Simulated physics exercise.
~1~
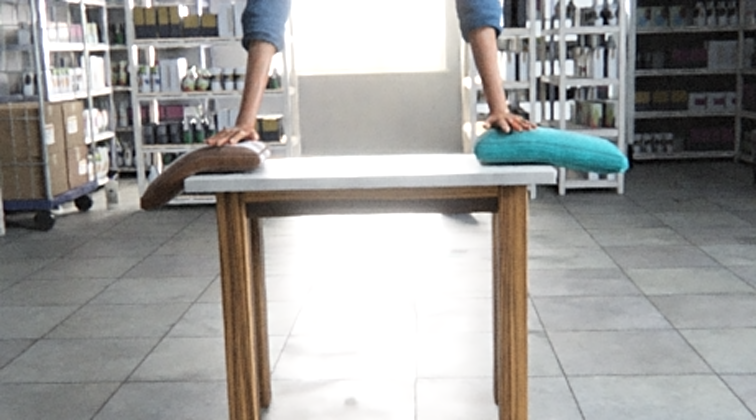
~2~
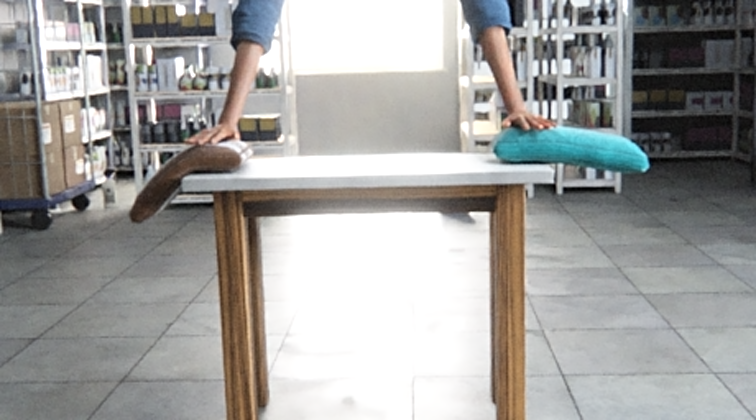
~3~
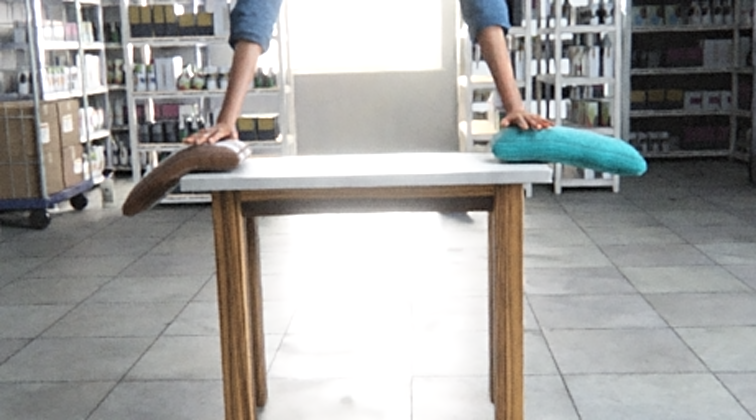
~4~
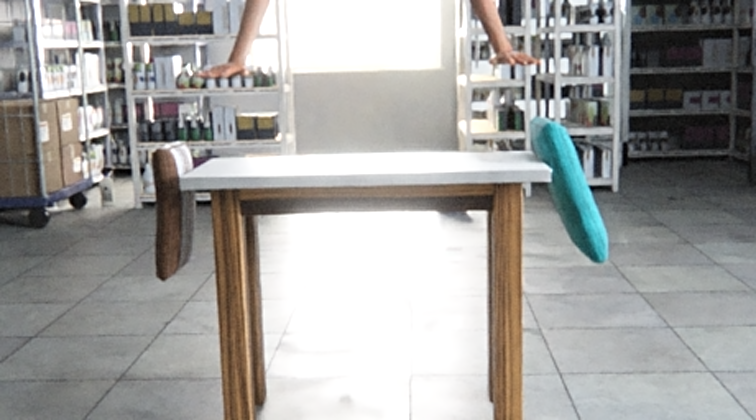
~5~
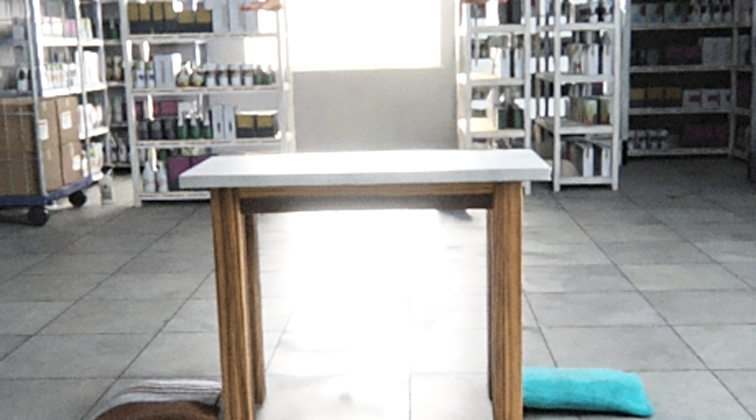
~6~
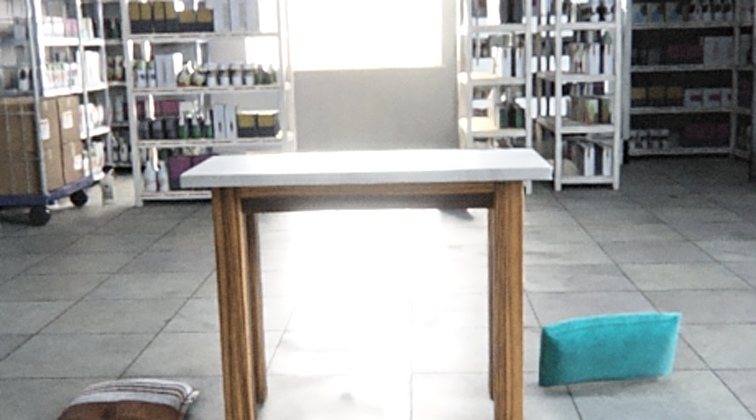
A brown folded blanket and a turquoise pillow dropped off opposite ends of a short table after two hands pressing on them nudged them outward and let go, and both ended up on the floor, the blanket left and the pillow right.
